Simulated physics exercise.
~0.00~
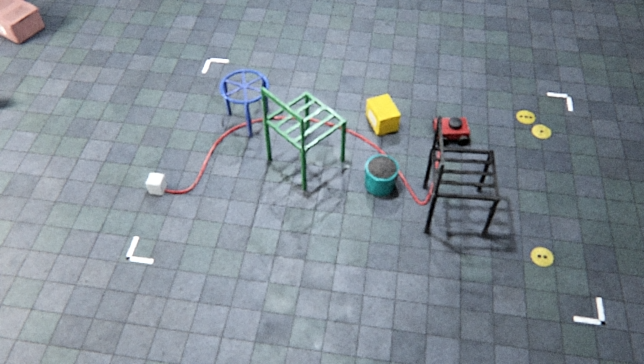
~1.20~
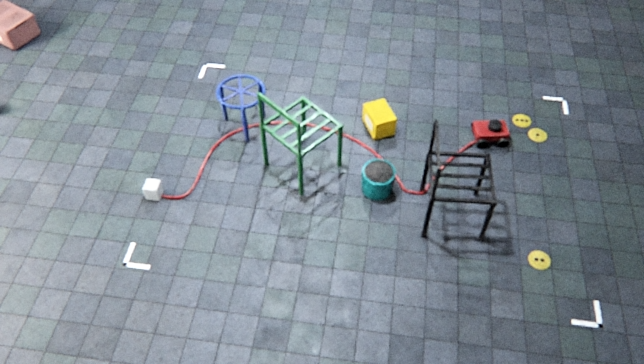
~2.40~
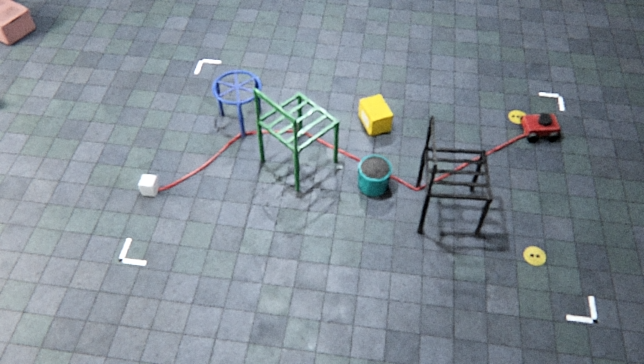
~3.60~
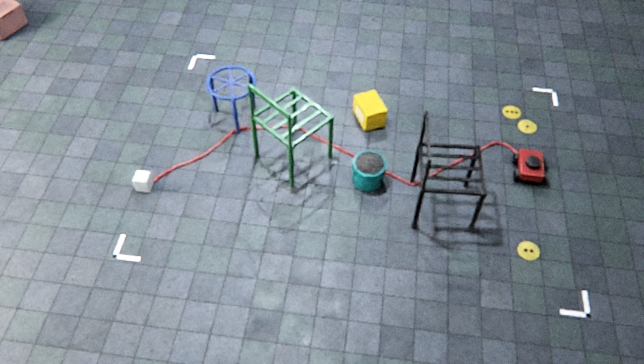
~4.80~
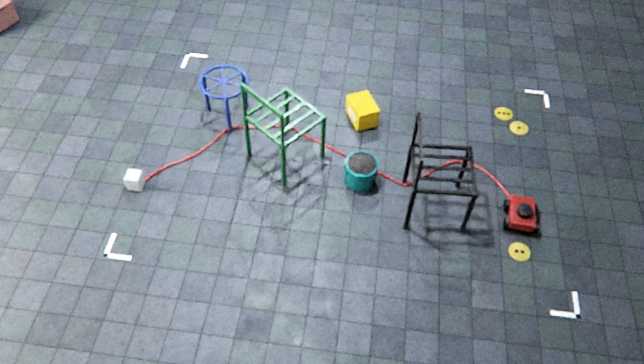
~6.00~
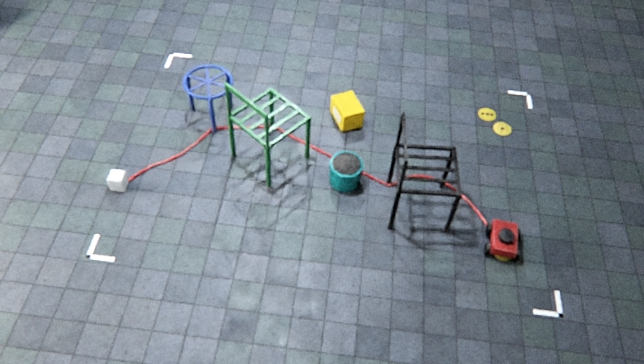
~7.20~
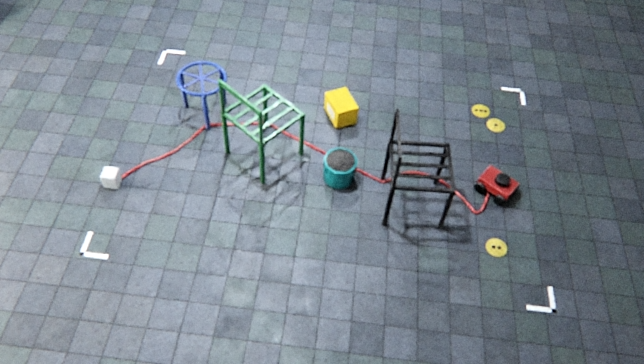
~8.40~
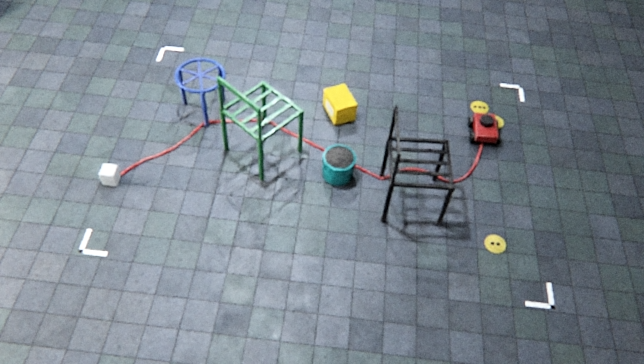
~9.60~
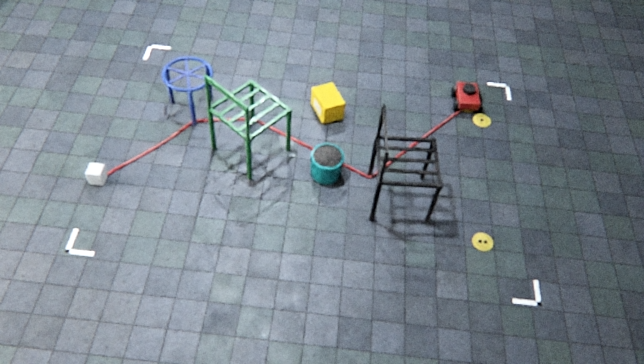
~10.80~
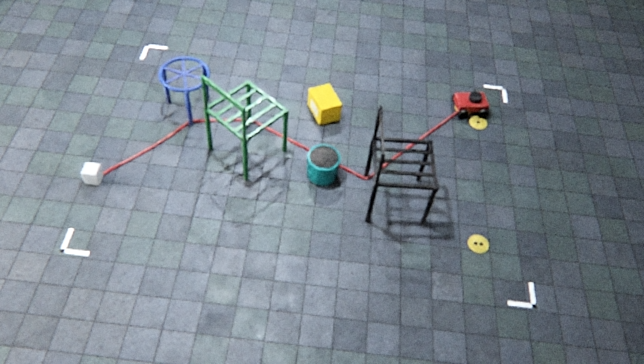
A small red cart pulls a red cord rightward past a black chair, turns down to a lone yellow mark, then heads back up to the upper marks, the cord still joined to a white block at left and the chairs, stool, box and pot unmoved.
